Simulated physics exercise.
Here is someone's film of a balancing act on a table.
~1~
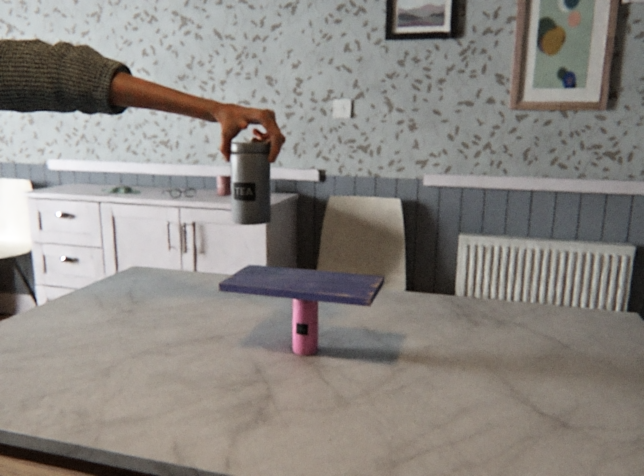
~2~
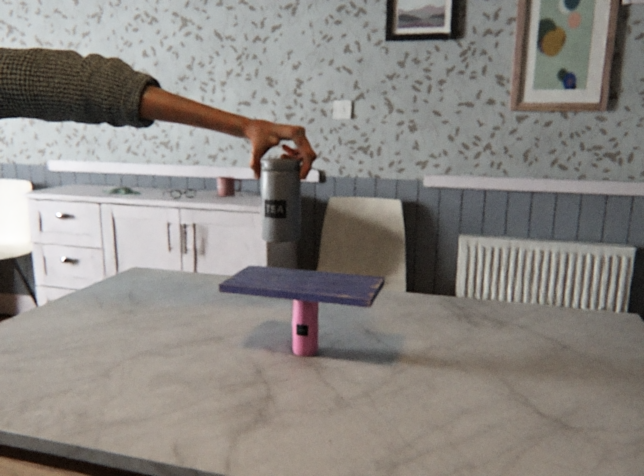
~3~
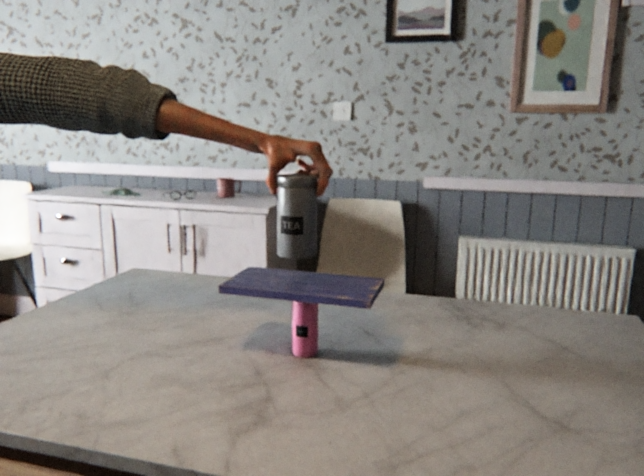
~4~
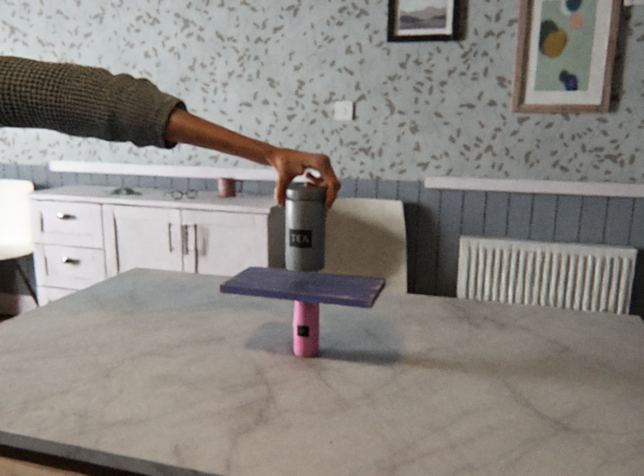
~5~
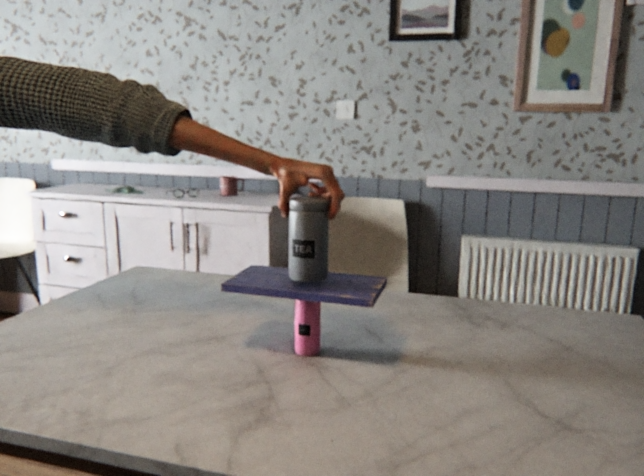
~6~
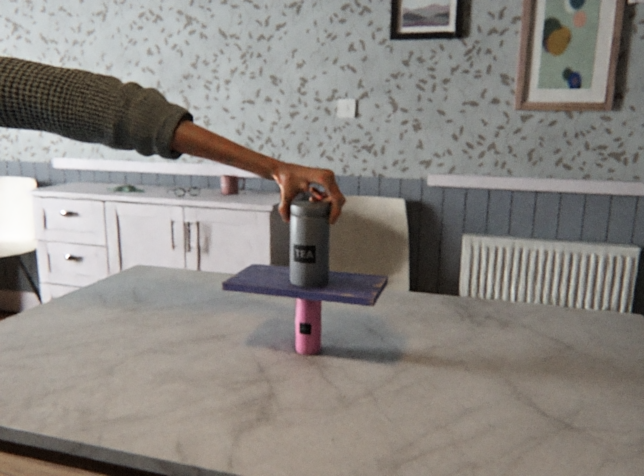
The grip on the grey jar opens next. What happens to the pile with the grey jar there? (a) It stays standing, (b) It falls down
a, it stays standing.
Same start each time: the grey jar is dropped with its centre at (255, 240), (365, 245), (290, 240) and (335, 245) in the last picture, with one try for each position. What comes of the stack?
The stack tumbles down the first time, tumbles down the second, remains standing the third and tumbles down the fourth.
Then, 0.30 s after the last picture, nothing has stirred.
Then, 0.70 s after the last picture, grey jar resting near (310, 244).
At rest, all 3 in place. Seen from the same camera at the end, grey jar near (310, 244). The stack keeps its balance.
